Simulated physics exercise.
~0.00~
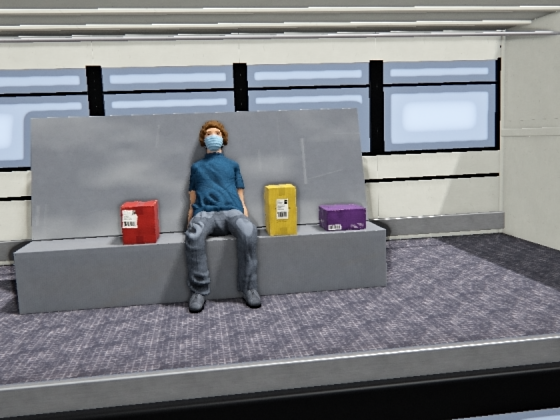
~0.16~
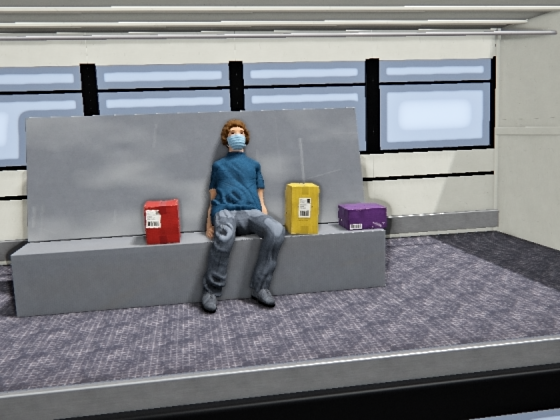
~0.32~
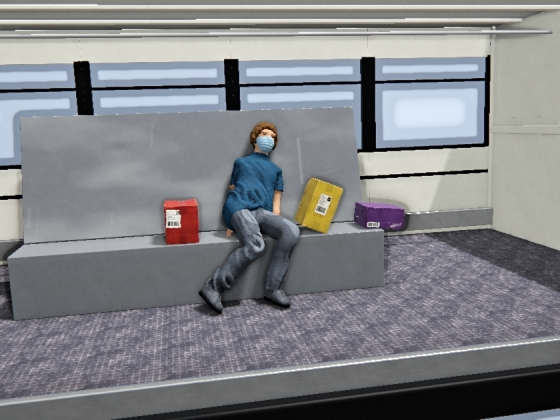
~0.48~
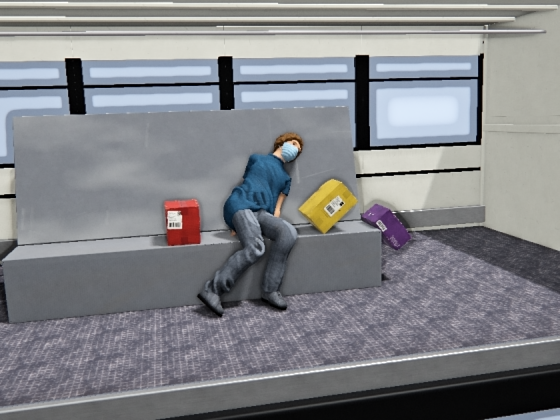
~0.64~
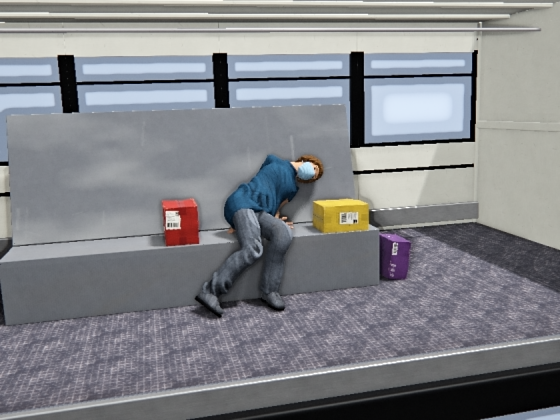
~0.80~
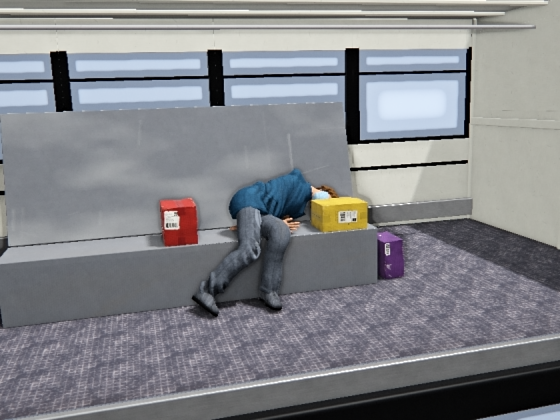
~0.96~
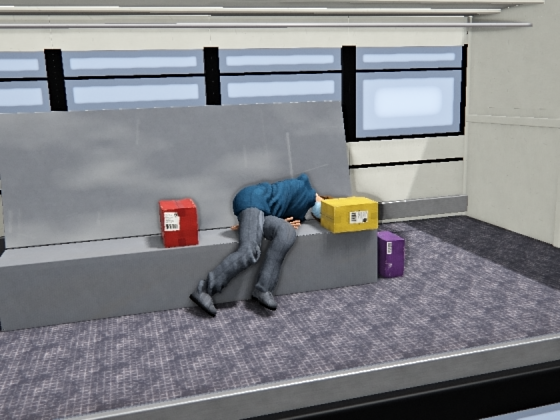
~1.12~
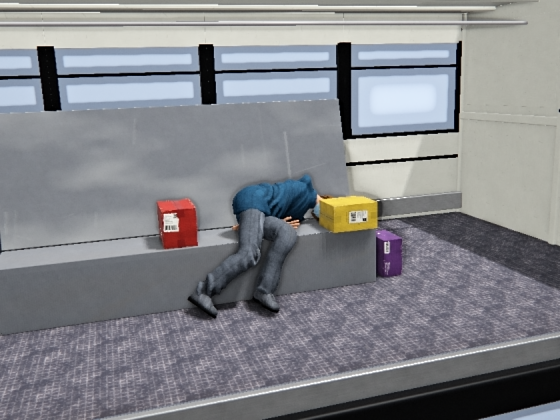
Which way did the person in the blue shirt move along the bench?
The person moved to the right, slumping over toward the yellow box.
